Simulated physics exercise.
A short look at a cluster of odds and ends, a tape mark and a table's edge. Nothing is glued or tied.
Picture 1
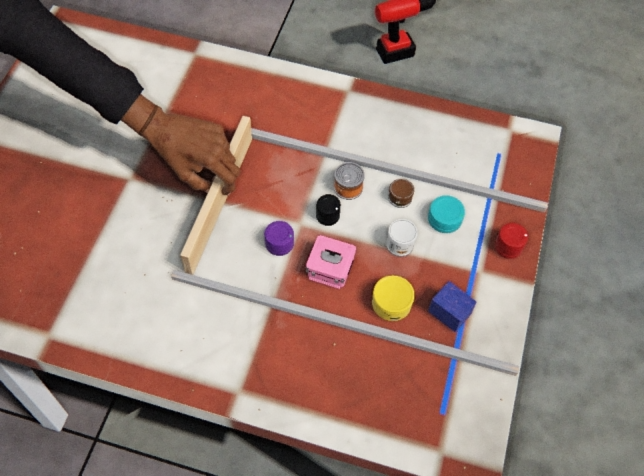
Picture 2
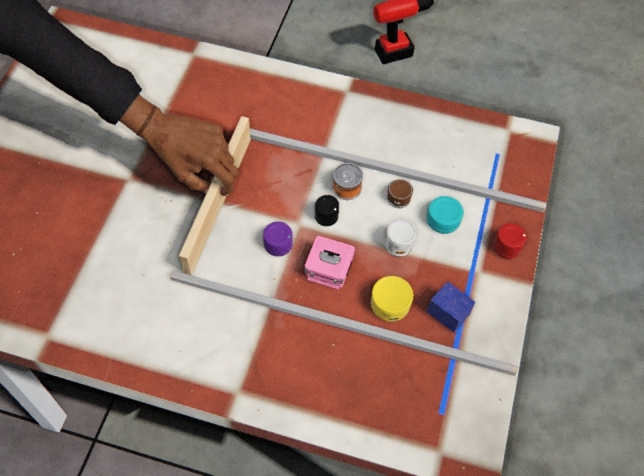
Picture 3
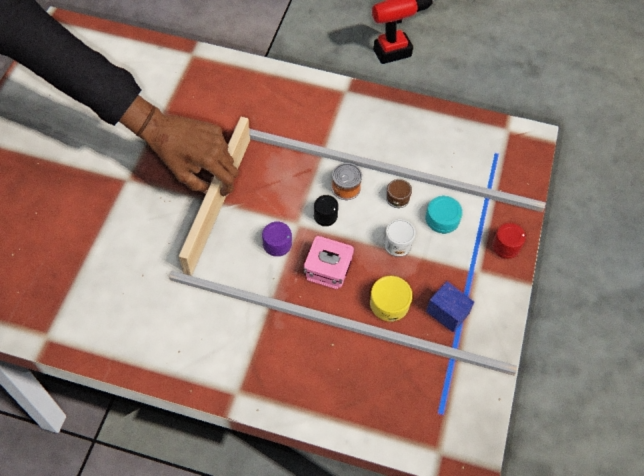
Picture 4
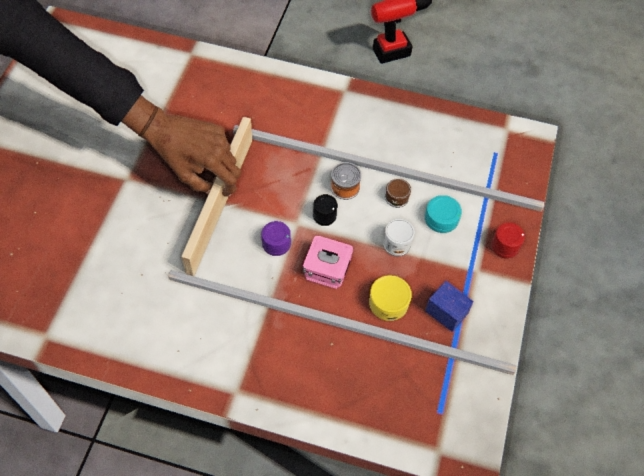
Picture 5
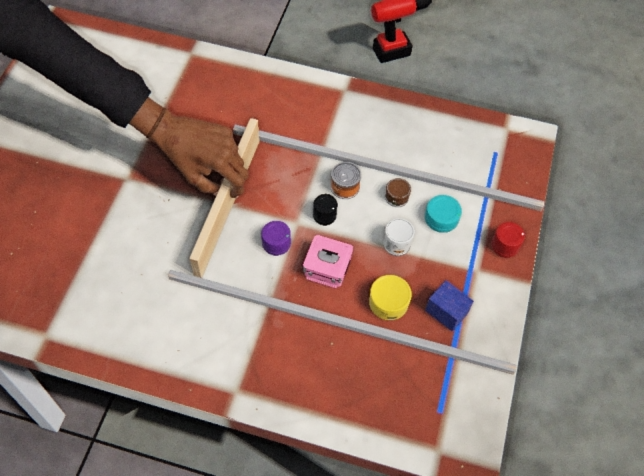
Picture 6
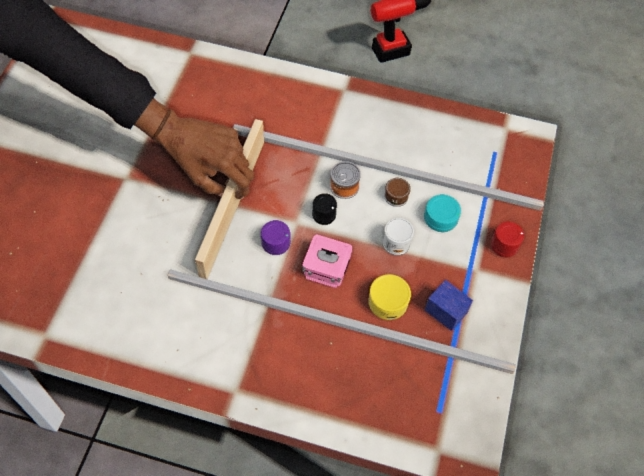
On a red-and-white checkered table, a hand holds a wooden board between two metal rails, still at first, then slides it slightly right toward scattered colourful lids, tubs and a blue block, which stay in place near a blue line.
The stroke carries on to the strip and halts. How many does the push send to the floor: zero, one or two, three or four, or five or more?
The number that fall off is one or two.
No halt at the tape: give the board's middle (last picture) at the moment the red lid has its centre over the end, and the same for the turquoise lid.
About (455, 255), and (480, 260) for the other.
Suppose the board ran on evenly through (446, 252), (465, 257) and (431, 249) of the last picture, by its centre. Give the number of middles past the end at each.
Past the end: 0, 1 and 0.
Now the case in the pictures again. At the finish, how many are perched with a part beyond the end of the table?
It comes to 2.
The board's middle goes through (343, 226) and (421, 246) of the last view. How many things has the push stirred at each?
At the one place 6, at the other 9.
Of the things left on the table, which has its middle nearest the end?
It is the blue block.
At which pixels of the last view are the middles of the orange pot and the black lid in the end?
First (497, 218), then (489, 243).
Soon after, none off yet; red lid at rest near (507, 240); blue block at rest near (449, 305); turquoise lid at rest near (443, 213).
After that, none off yet; red lid at rest near (507, 240); blue block displaced a little near (461, 303); turquoise lid displaced a little near (458, 222).
In the end, the number that fall off is one or two; gone, red lid.
